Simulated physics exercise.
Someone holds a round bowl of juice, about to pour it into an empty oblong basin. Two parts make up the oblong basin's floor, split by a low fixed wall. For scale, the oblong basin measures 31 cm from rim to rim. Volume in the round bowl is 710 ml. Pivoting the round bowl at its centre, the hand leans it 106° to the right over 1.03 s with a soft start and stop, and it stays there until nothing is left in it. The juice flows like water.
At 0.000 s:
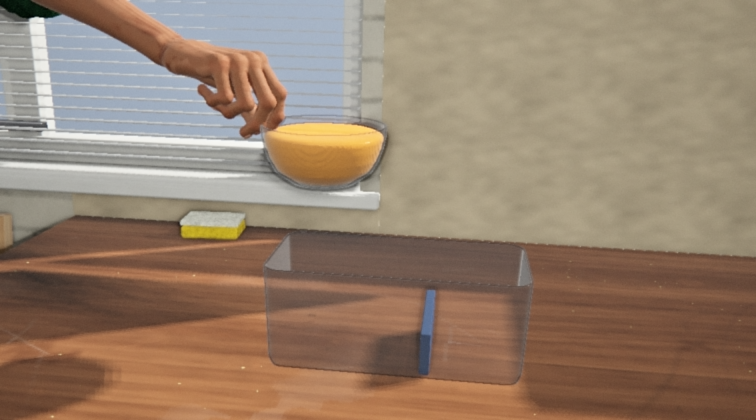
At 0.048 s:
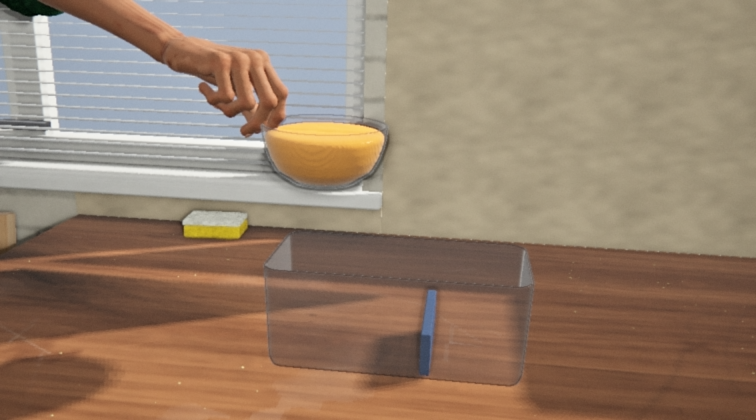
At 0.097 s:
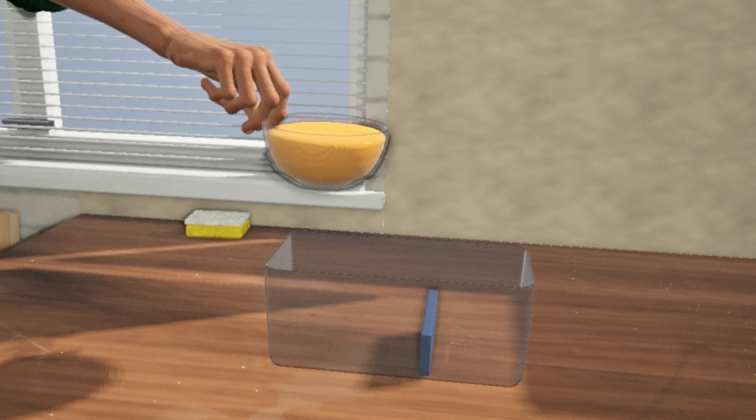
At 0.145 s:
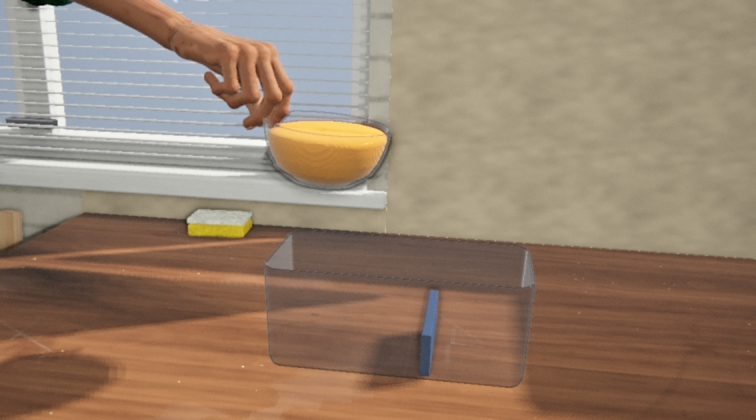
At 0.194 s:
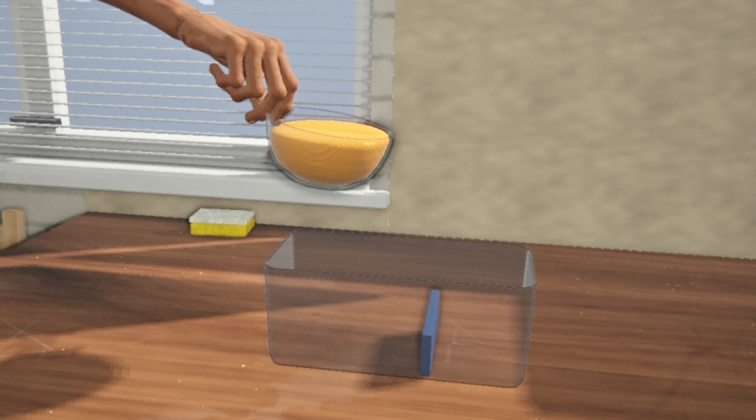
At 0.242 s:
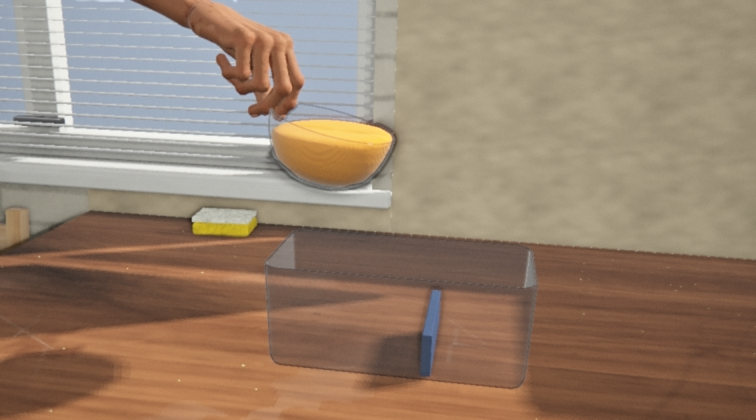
Hand gradually tilting a round glass bowl of orange juice slightly to the right above an empty, clear oblong basin with a blue divider.
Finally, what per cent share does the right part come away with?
Roughly 54 per cent.
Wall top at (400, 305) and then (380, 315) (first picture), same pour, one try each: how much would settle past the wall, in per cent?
It comes to 80 per cent, and then 90 per cent.
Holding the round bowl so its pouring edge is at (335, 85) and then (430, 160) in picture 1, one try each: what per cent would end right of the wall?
In order, 5 and 85 per cent.
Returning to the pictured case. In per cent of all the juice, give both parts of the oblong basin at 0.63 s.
6 on the left, 20 on the right, roughly.
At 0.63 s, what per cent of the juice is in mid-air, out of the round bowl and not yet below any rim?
I'd say close to 36 per cent.
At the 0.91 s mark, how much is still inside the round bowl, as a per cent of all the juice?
Around 1 in a hundred is still there.
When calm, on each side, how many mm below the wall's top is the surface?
Roughly 42 mm on the left side and roughly 28 mm on the right.
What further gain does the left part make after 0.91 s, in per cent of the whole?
That is roughly 5 in a hundred of the whole.
Then, 0.63 s in, the tilt is 71° and 37 per cent is still to pour, 6 is left of the wall and 21 right of it.
Then, 0.91 s in, the tilt is 103° and 1 per cent is still to pour, 41 is left of the wall and 53 right of it.
Then, 1.21 s in, the tilt is 106° and 0 per cent is still to pour, 46 is left of the wall and 53 right of it.
Then, 1.53 s in, the tilt is 106° and 0 per cent is still to pour, 46 is left of the wall and 53 right of it.
Finally, 46 per cent lies left of the wall, 54 right of it and 0 outside.
